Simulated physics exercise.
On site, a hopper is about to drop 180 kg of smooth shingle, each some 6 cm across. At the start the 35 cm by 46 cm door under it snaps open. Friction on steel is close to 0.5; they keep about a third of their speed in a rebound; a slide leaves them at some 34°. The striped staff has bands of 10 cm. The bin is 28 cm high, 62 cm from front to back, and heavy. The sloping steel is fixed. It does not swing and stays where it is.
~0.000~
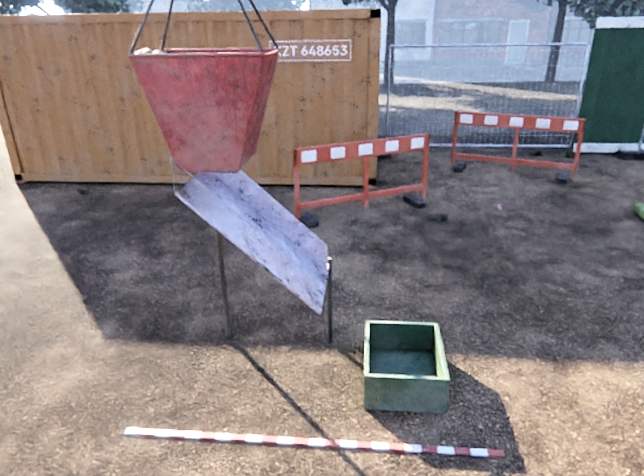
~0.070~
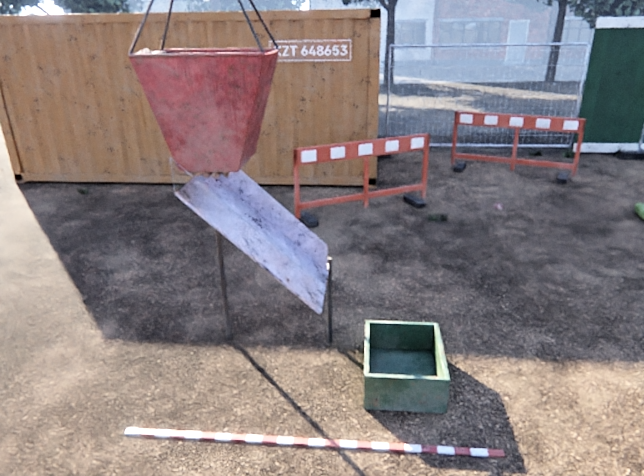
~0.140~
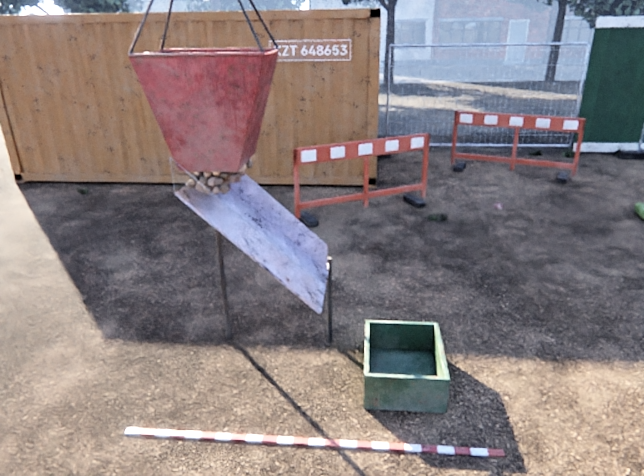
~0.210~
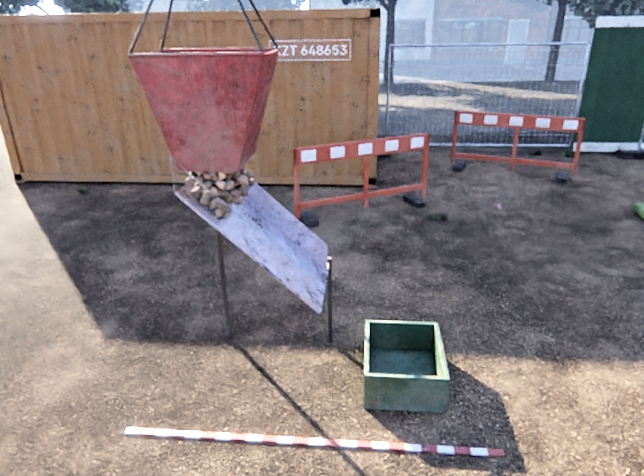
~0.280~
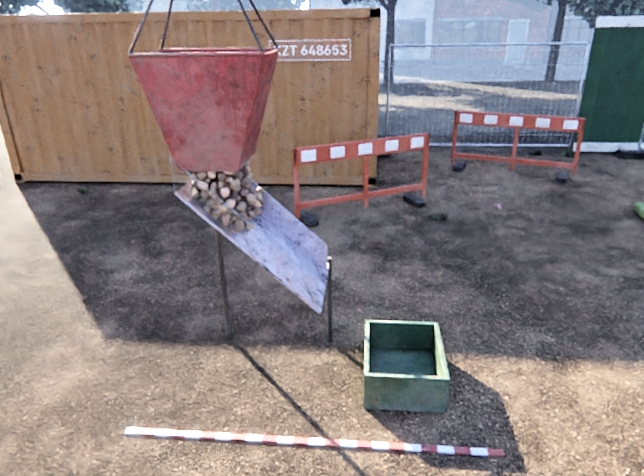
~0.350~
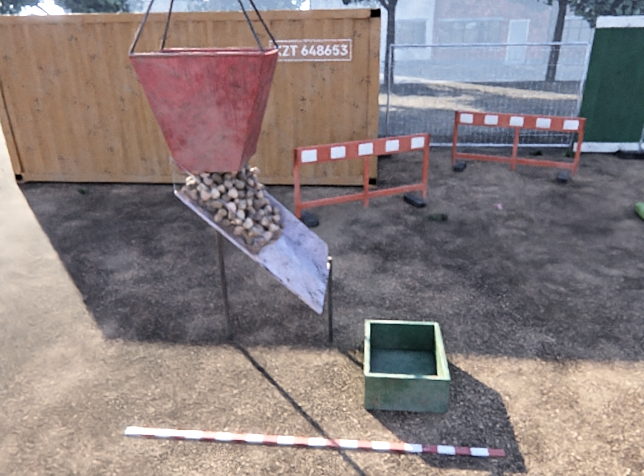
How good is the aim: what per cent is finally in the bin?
About 75 per cent.
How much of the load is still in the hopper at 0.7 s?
It holds some 15 per cent.
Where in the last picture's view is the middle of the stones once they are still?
Around (400, 361).
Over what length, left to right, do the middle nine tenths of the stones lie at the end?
About 90 cm.
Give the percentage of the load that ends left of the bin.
Near 15 in a hundred.
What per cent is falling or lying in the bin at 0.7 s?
About 5 per cent by then.
After 0.7 s, 14 % in the hopper, 64 % on the steel, 18 % falling or lying left of the bin, 5 % falling or lying in the bin; the stones farthest right are at (400, 363).
After 1.1 s, 0 % in the hopper, 34 % on the steel, 20 % falling or lying left of the bin, 45 % falling or lying in the bin, 1 % falling or lying beside or right of the bin; the stones farthest right are at (440, 379).
After 1.7 s, 0 % in the hopper, 15 % falling or lying left of the bin, 76 % falling or lying in the bin, 9 % falling or lying beside or right of the bin; the stones farthest right are at (522, 382).
After 2.6 s, 0 % in the hopper, 14 % falling or lying left of the bin, 75 % falling or lying in the bin, 12 % falling or lying beside or right of the bin; the stones farthest right are at (599, 387).
After 4.5 s, 0 % in the hopper, 14 % left of the bin, 75 % in the bin, 12 % beside or right of the bin; the stones farthest right are at (601, 386).
